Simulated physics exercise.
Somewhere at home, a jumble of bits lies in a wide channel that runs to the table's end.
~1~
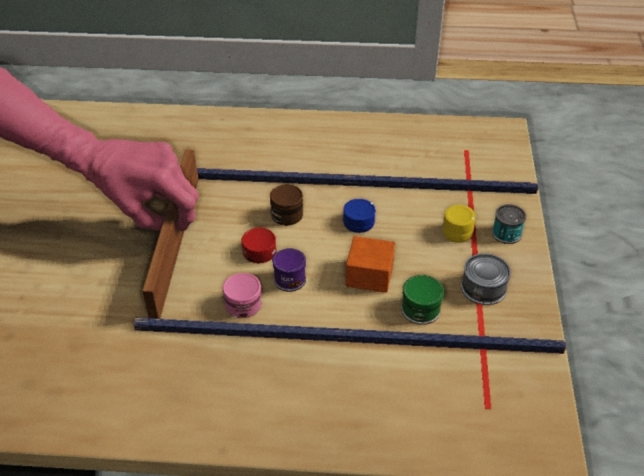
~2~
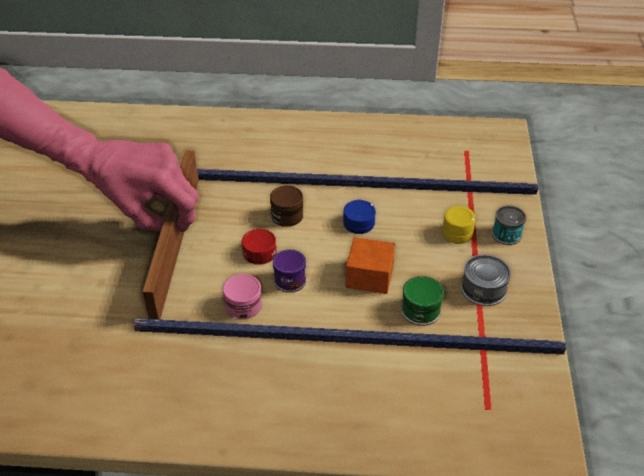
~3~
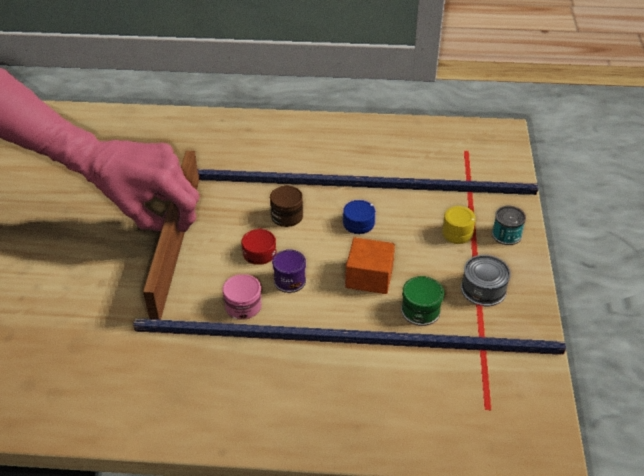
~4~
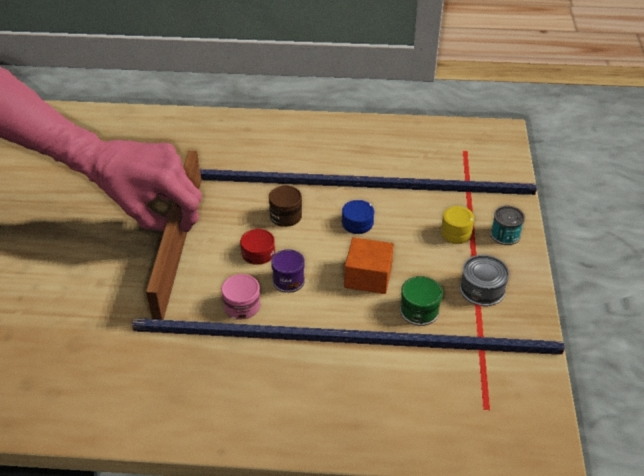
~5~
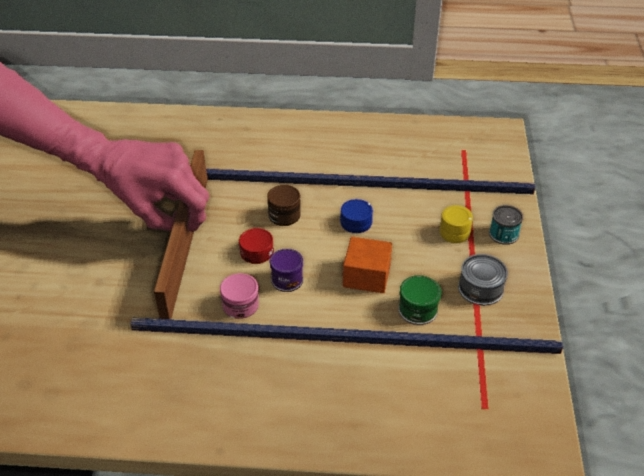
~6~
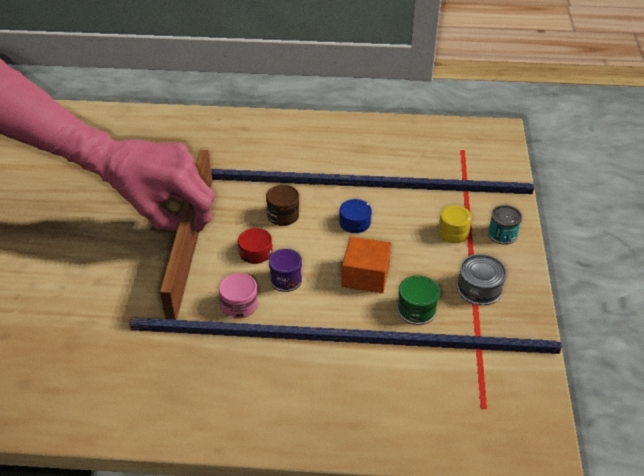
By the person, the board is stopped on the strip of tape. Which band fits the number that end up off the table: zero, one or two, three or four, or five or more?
Falling ones: A lone one or two.
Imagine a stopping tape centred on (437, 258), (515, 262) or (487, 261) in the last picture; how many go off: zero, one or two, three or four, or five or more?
Spot one gives none, spot two five or more, spot three 1 or 2.
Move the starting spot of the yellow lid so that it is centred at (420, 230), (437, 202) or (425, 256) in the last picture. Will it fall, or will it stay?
Order of tries: On, on, off.
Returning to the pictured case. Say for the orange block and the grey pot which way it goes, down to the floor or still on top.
I'd say the orange block stays where it is and the grey pot doesn't stay.
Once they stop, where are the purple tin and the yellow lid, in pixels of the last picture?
Going in order, first (492, 283) and next (530, 250).
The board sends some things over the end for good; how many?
Result: A total of 1.
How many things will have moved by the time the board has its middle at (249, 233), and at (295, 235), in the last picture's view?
Respectively 2 and 4.
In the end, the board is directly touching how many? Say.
I count 4 of them.
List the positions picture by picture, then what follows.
The first frame shows turquoise tin (509, 224); grey pot (486, 279); yellow lid (459, 224); board (173, 230); tape (476, 260).
The second frame shows grey pot (486, 280); brown tub (287, 206).
The third frame shows yellow lid (459, 225); orange block (370, 265).
The fourth frame shows turquoise tin (507, 225); green pot (421, 301).
The fifth frame shows grey pot (483, 280); purple tin (287, 270).
The sixth frame shows turquoise tin (505, 225); grey pot (482, 279); yellow lid (455, 224); board (189, 230); tape (472, 260).
A little later, none off yet; turquoise tin at rest near (505, 225); grey pot at rest near (482, 279); yellow lid at rest near (455, 224).
Next, none off yet; turquoise tin at rest near (505, 225); grey pot at rest near (482, 279); yellow lid at rest near (458, 225).
When it is over, the number that fall off is one or two; down, grey pot.
